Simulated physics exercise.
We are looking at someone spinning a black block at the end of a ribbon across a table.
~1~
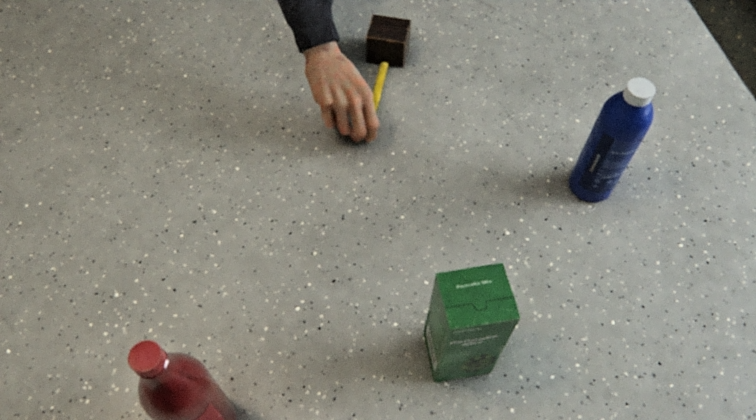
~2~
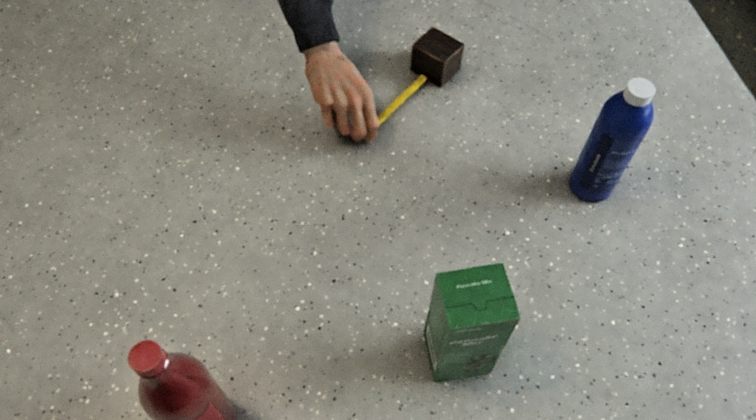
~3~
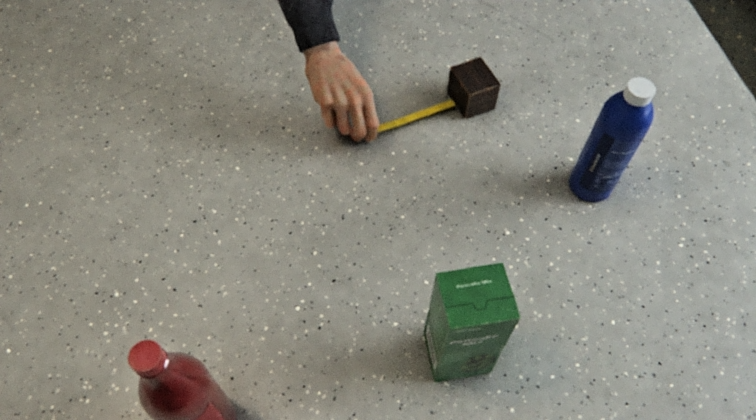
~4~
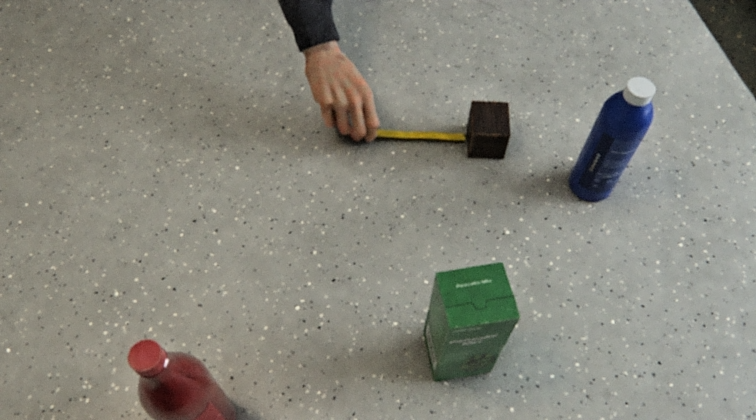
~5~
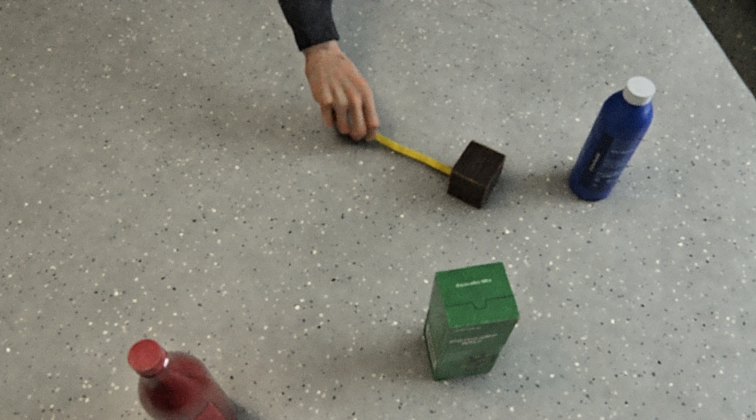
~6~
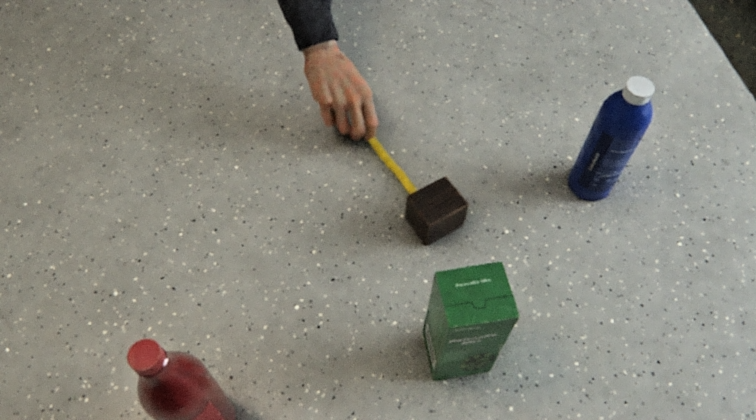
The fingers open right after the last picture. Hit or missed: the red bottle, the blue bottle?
As it turns out, the red bottle escapes it and the blue bottle stays untouched.
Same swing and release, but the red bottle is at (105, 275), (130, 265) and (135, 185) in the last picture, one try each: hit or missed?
At the first it is struck; at the second it takes a knock; at the third it escapes.
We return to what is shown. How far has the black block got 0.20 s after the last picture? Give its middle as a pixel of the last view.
Close to (146, 311).
Then, 0.08 s after the last picture, block near (319, 253).
Then, 0.20 s after the last picture, block near (145, 311).
At rest, block off the table. The red bottle stays untouched and the blue bottle remains clear.
